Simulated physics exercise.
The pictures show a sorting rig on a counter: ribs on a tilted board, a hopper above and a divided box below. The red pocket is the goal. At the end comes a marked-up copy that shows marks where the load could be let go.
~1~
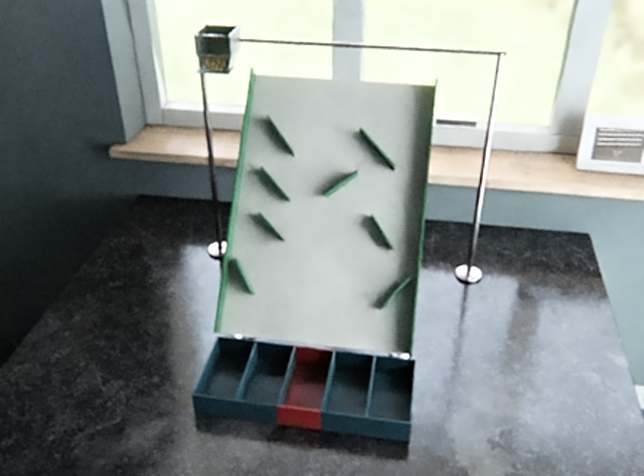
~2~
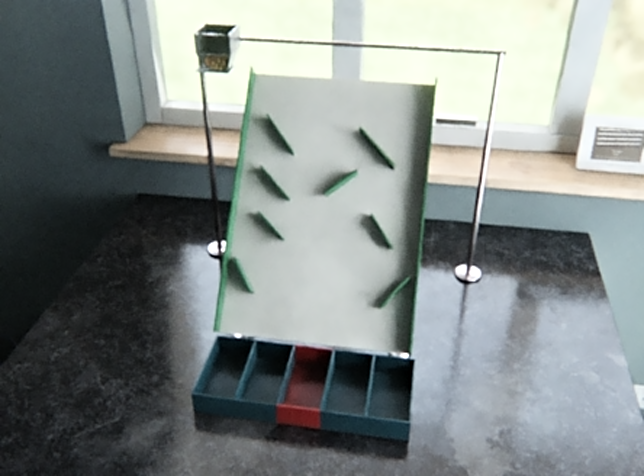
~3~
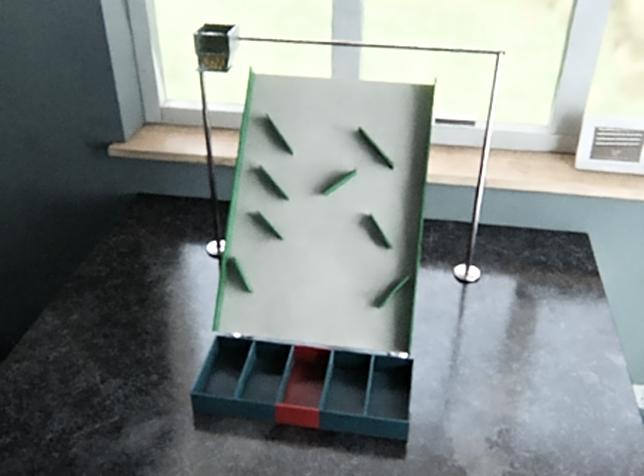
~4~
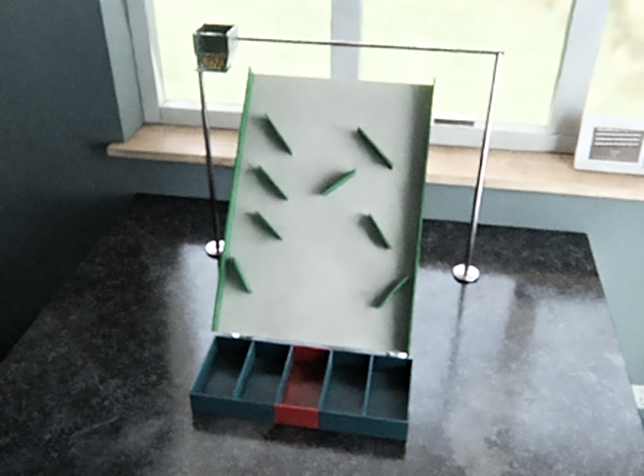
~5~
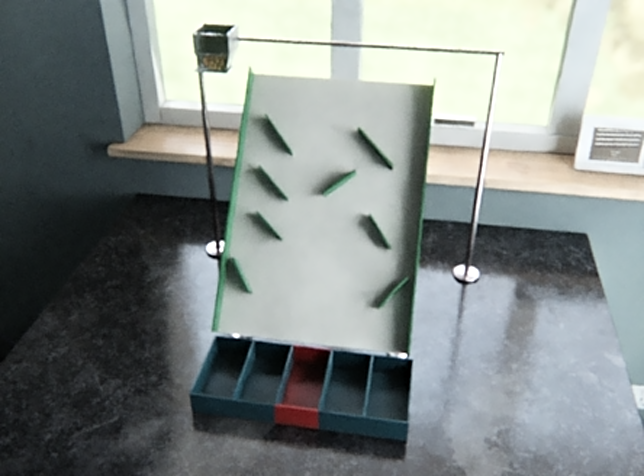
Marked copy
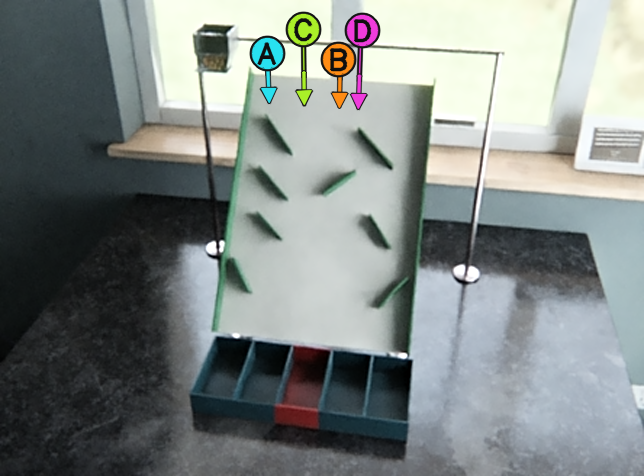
Nothing visibly moving as a small hopper sits above a tilted board with green ribs and a divided box with a red pocket.
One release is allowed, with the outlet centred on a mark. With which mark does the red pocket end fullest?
It is C.
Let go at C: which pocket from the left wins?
The third from the left.
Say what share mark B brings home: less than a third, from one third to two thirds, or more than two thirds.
Less than a third.
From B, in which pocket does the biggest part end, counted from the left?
The second from the left.
On the marked copy, mark A meets the board at (269, 97); mark B meets the board at (339, 102); mark C meets the board at (304, 99); mark D meets the board at (358, 103).
Choosing A, close to a quarter in the red pocket, close to half in other pockets, close to a quarter outside the box.
Choosing B, close to a quarter in the red pocket, close to two thirds in other pockets, a small share outside the box.
Choosing C, close to half in the red pocket, close to a quarter in other pockets, close to a quarter outside the box.
Choosing D, close to a quarter in the red pocket, close to two thirds in other pockets, a small share outside the box.
